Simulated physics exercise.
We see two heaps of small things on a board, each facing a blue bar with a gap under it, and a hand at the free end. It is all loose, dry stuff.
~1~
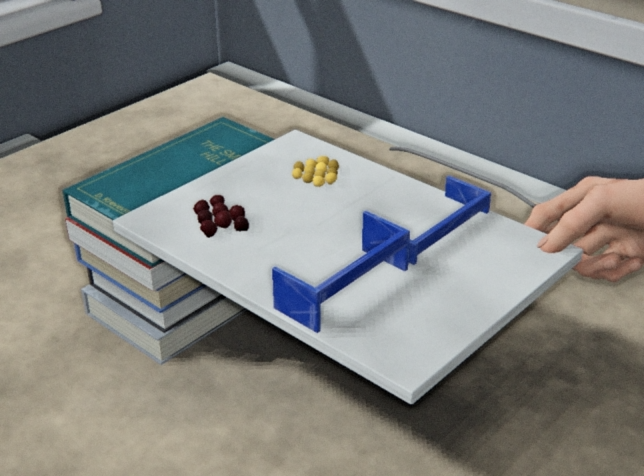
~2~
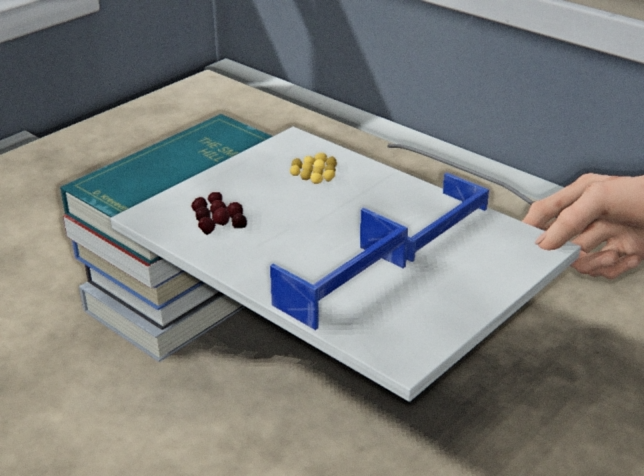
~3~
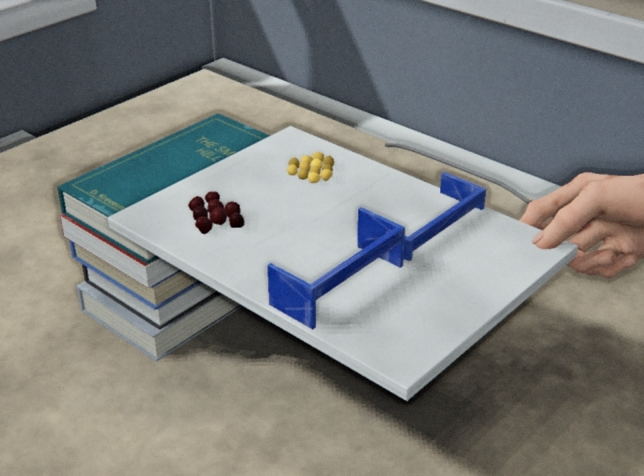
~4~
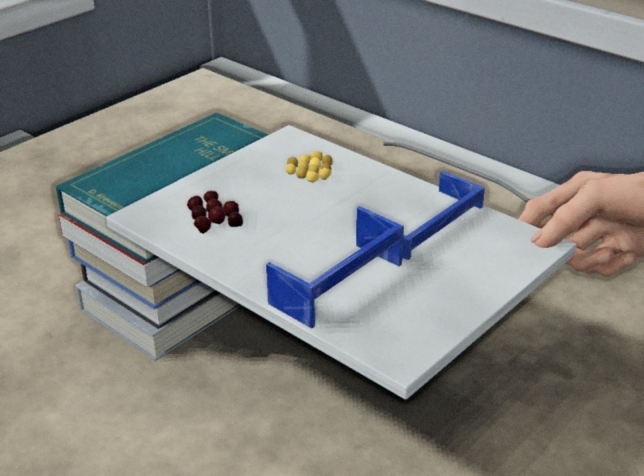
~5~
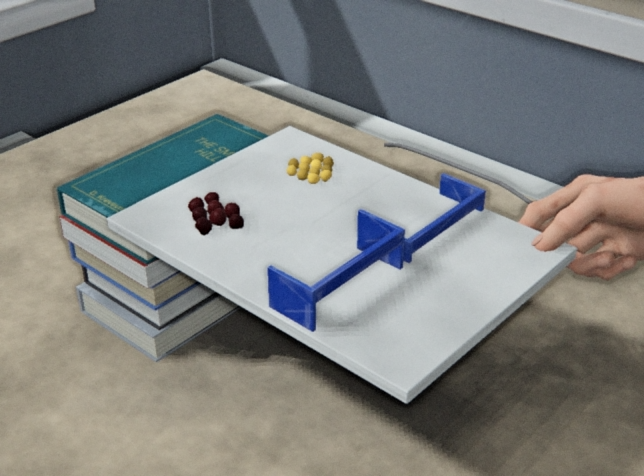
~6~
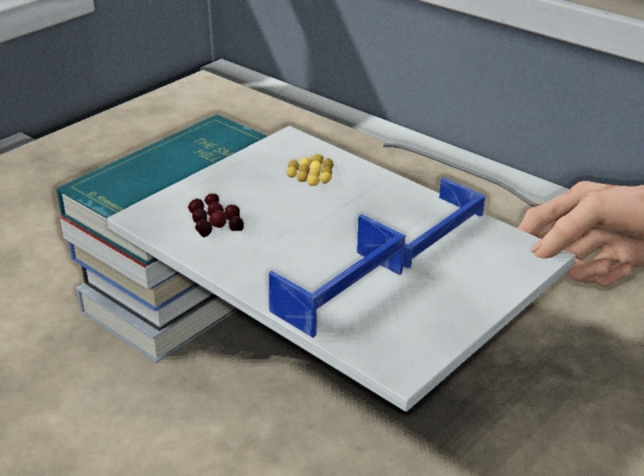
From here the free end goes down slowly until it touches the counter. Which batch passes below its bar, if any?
The nearer batch slips under its gate and the farther batch is stopped by its gate.
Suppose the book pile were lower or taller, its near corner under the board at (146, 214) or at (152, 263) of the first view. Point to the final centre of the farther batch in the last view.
At about (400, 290), and at (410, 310).
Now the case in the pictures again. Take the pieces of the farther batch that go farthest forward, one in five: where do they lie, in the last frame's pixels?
Around (424, 303).
Then, 0.34 s on from there, board sloping at 10°; nearer batch where it was; farther batch where it was.
Then, 0.78 s on from there, board sloping at 22°; nearer batch on its way down; farther batch on its way down.
Then, 1.24 s on from there, board resting at 30°; nearer batch the whole lot past its gate; farther batch has reached its gate.
In the end, board resting at 30°; nearer batch the whole lot past its gate; farther batch gathered behind its gate.
